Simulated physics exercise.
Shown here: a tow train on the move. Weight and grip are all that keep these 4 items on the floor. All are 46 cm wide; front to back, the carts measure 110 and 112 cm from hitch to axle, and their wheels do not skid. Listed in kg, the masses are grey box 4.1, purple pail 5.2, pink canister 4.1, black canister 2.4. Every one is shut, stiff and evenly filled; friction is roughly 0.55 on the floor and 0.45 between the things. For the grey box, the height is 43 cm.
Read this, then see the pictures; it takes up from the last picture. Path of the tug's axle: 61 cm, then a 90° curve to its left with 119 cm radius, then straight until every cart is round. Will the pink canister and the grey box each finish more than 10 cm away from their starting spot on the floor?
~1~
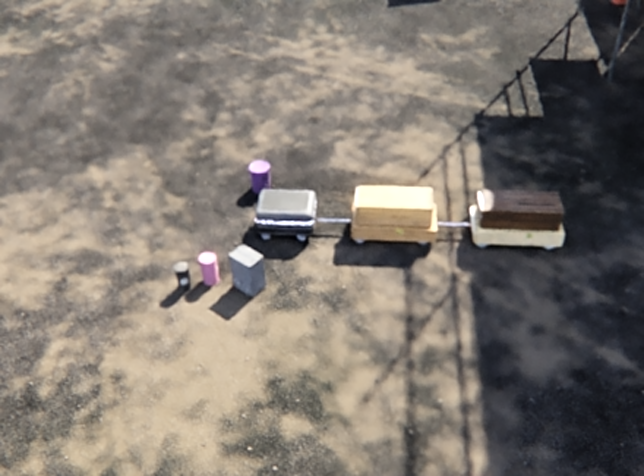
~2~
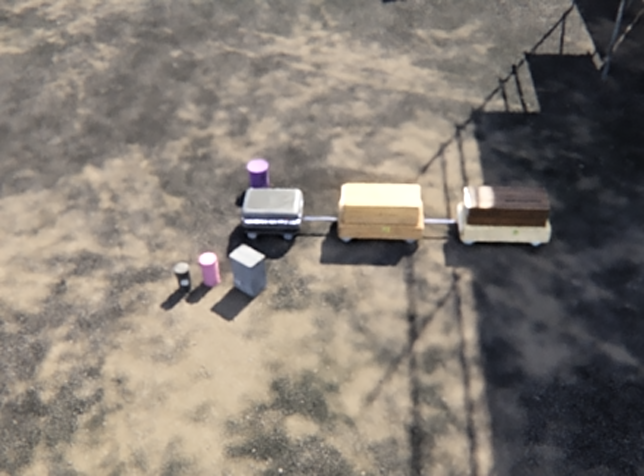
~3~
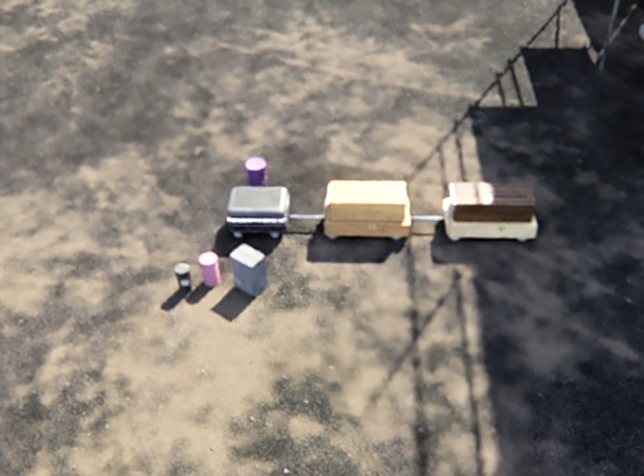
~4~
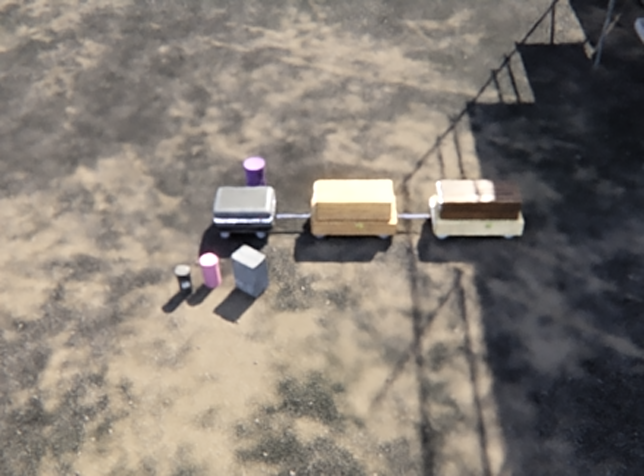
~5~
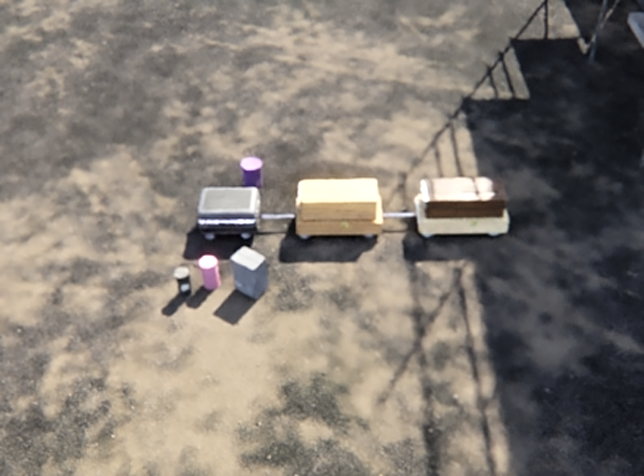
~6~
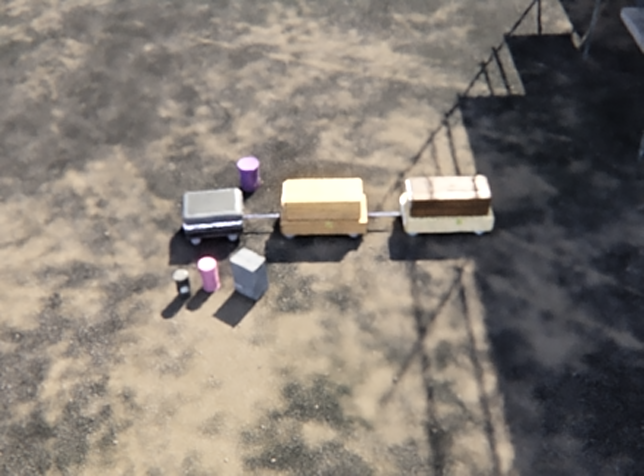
The pink canister will; the grey box will not.
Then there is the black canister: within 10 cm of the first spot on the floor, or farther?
As for the black canister, it gets displaced.
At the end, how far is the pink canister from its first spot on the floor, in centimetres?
About 40 cm.
Then, 2.50 s later than the last frame, tug 279 cm along.
Then, 4.60 s later than the last frame, tug 451 cm along; pink canister 35 cm from its spot near (208, 301); black canister 59 cm from its spot.
When it is over, lying over on the floor, black canister; not toppled but over 10 cm from the start, pink canister; the other 2 within 10 cm of the start. End places, in pixels of the last picture, pink canister near (208, 305), grey box near (250, 275).
